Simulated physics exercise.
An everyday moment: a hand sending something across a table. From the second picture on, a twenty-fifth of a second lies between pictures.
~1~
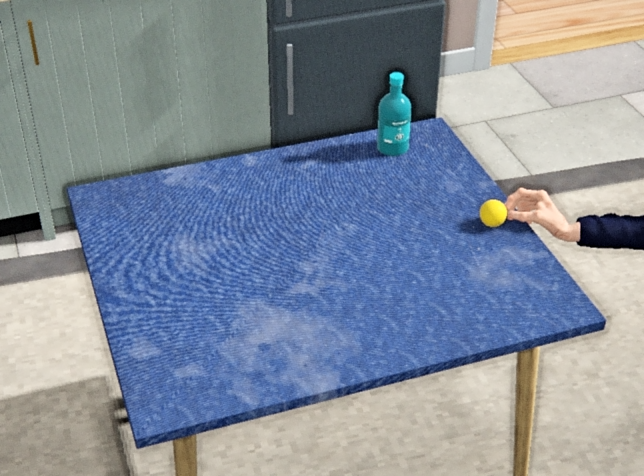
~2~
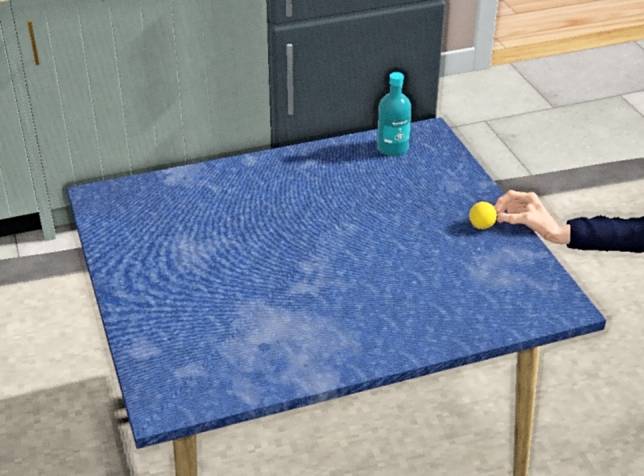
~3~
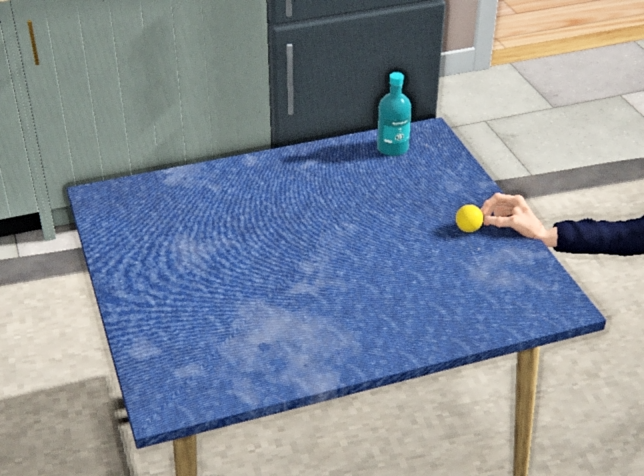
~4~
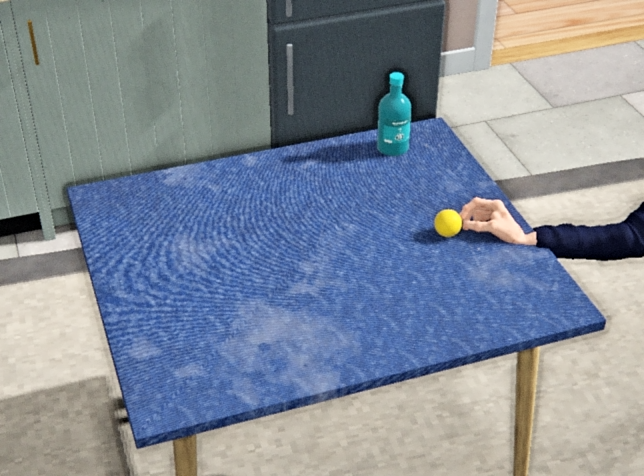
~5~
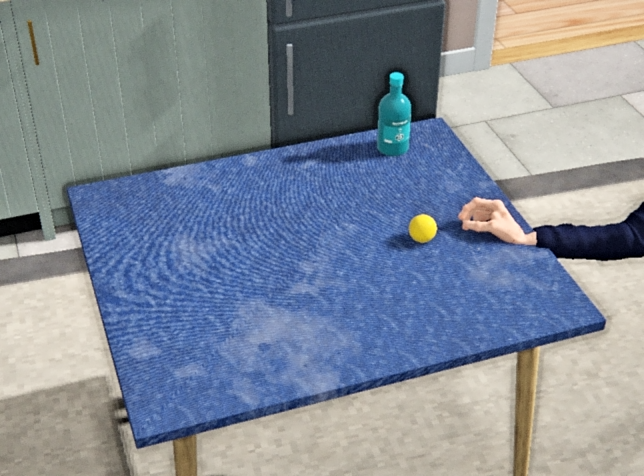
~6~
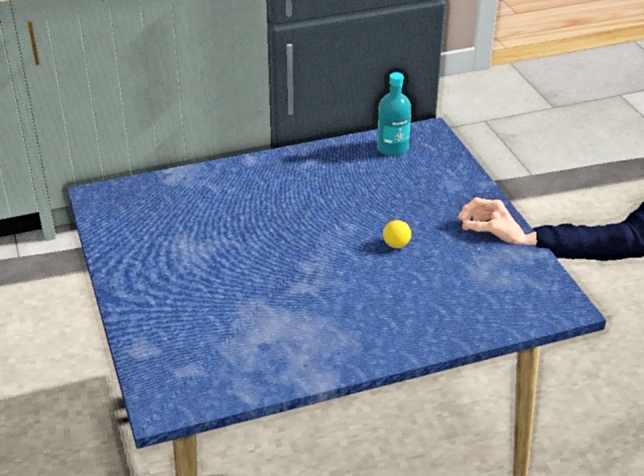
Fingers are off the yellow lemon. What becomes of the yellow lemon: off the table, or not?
The yellow lemon goes over the edge.
Then, 0.20 s past the last view, yellow lemon displaced well along near (266, 262).
Then, 0.50 s past the last view, yellow lemon now off the table.
Then, 0.90 s past the last view, things are still on the move.
Finally, off the table, yellow lemon.
